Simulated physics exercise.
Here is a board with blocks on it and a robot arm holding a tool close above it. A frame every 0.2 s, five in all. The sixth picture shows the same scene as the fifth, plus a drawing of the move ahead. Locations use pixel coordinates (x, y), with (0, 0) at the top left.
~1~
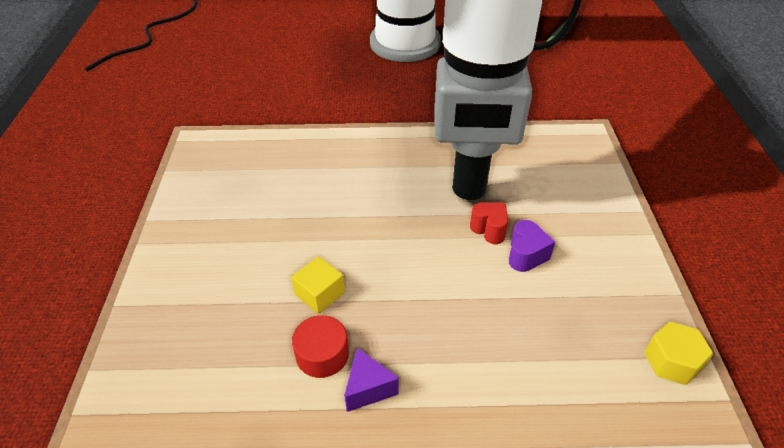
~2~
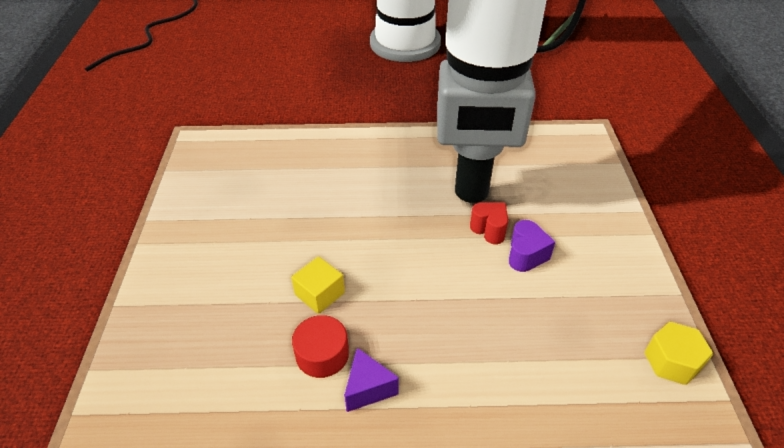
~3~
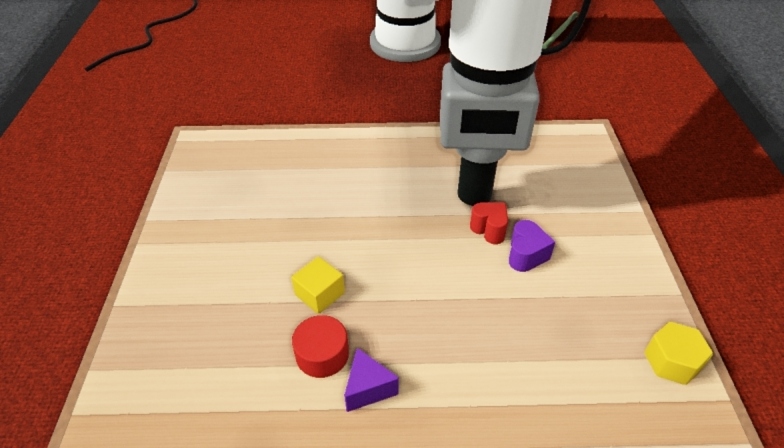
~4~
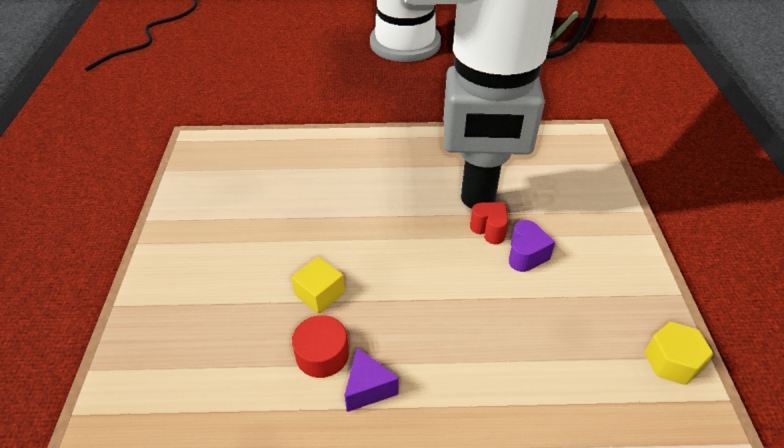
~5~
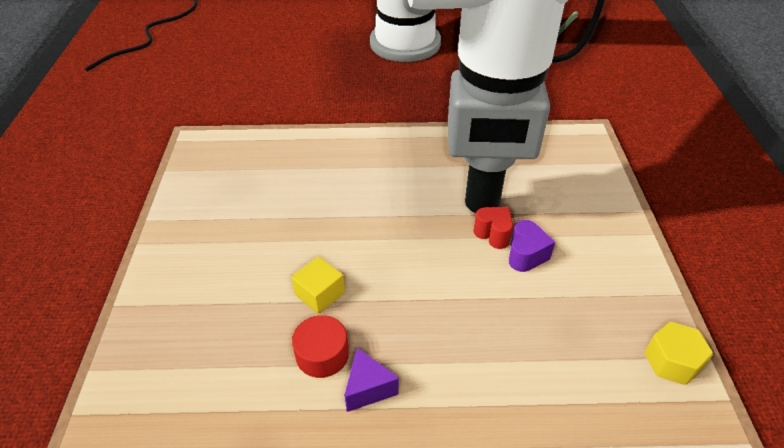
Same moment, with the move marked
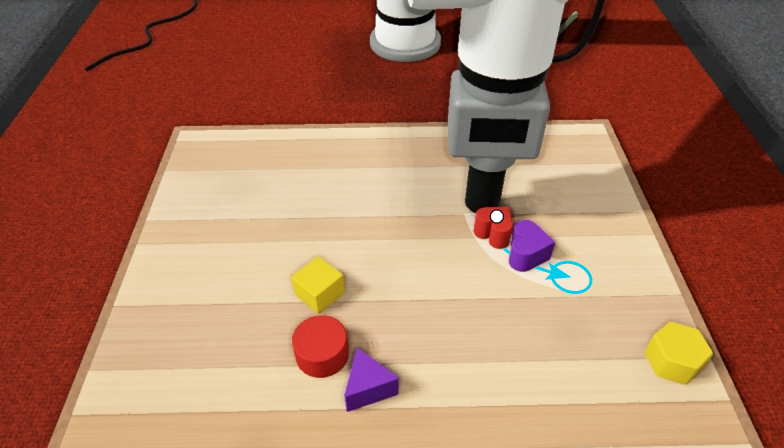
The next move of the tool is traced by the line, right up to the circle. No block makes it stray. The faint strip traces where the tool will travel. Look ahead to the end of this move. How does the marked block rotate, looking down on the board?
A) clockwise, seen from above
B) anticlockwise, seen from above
My pick is A.
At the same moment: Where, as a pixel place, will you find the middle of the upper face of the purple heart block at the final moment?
My estimate: (618, 280).
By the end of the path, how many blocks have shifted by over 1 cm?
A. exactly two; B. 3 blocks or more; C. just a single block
Answer: A.
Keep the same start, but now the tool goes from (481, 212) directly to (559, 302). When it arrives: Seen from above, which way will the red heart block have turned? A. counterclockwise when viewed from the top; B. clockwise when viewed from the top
B (clockwise when viewed from the top)
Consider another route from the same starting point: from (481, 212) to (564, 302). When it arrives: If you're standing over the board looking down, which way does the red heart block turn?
The turn is clockwise.
The line goes from (481, 212) through (496, 240) and (528, 264) to (571, 277); the dot is on the red heart block.
On the path given first. One third of the way, tool at (498, 232); red heart block at (514, 247); purple heart block at (546, 246), turned 25° anticlockwise.
Two thirds of the way, tool at (531, 255); red heart block at (533, 274), turned 20° clockwise; purple heart block at (576, 261), turned 30° anticlockwise.
At the end, tool at (574, 268); red heart block at (535, 276), turned 25° clockwise; purple heart block at (618, 280).
